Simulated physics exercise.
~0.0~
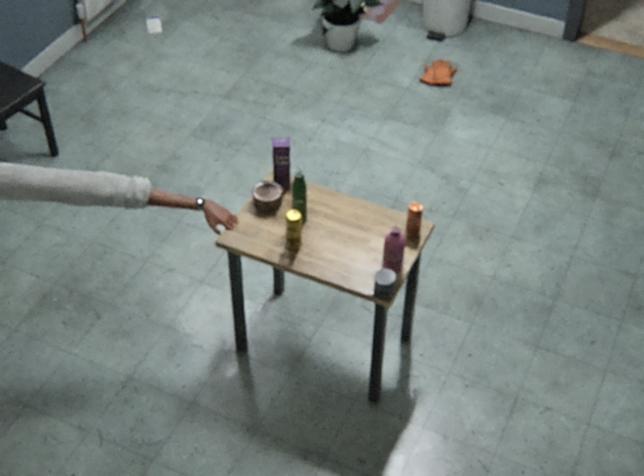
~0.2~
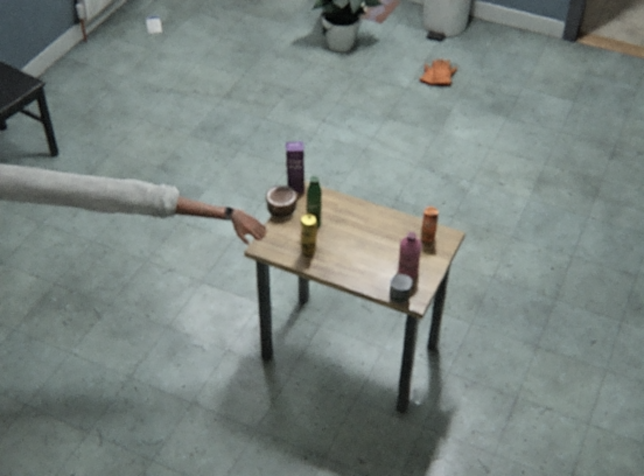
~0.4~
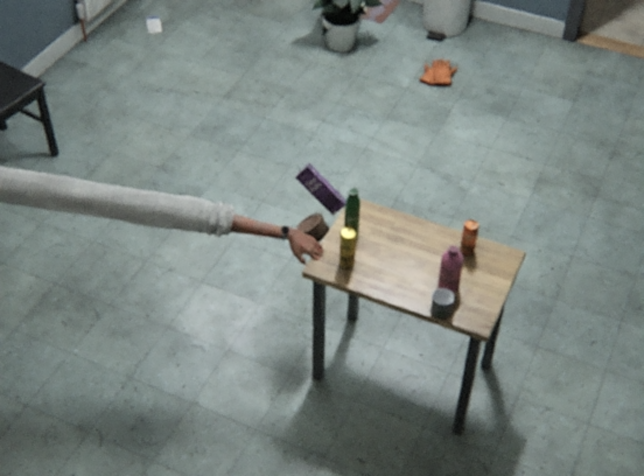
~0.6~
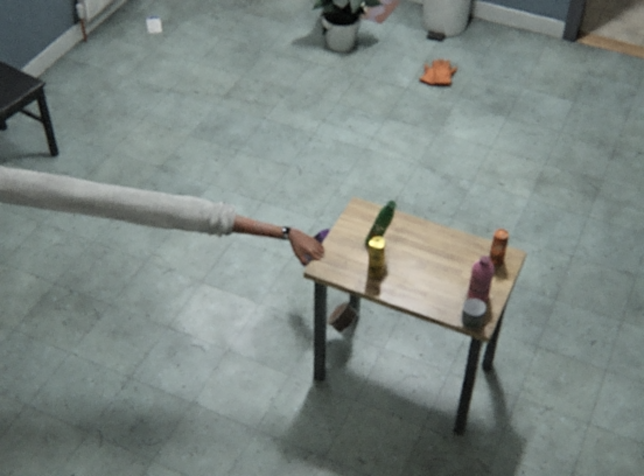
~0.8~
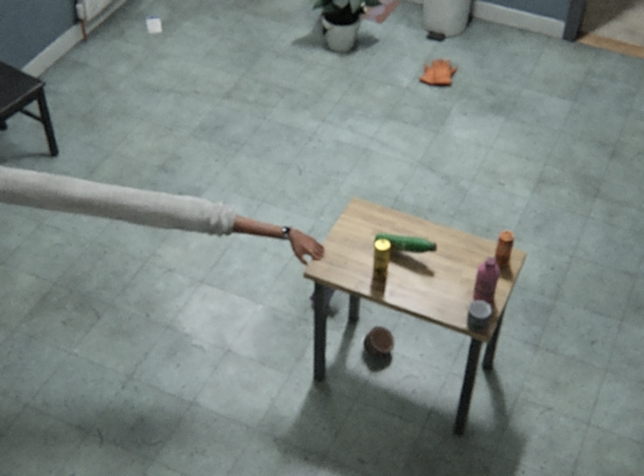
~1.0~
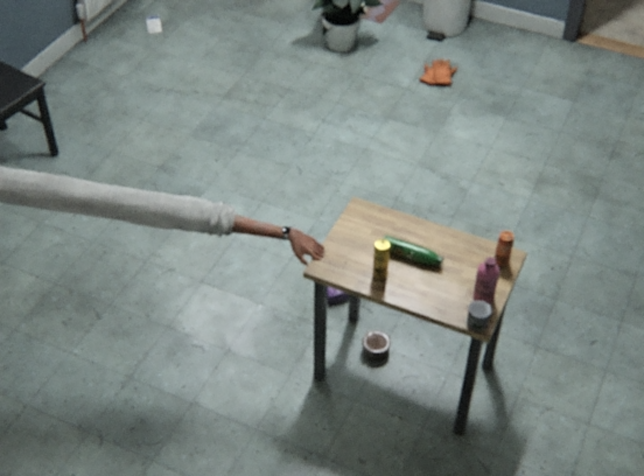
In a room with a tiled floor, a hand dragged a small table to the right and stopped, sending a purple carton and brown tub to the floor while a green bottle toppled on top and the other items stayed upright.
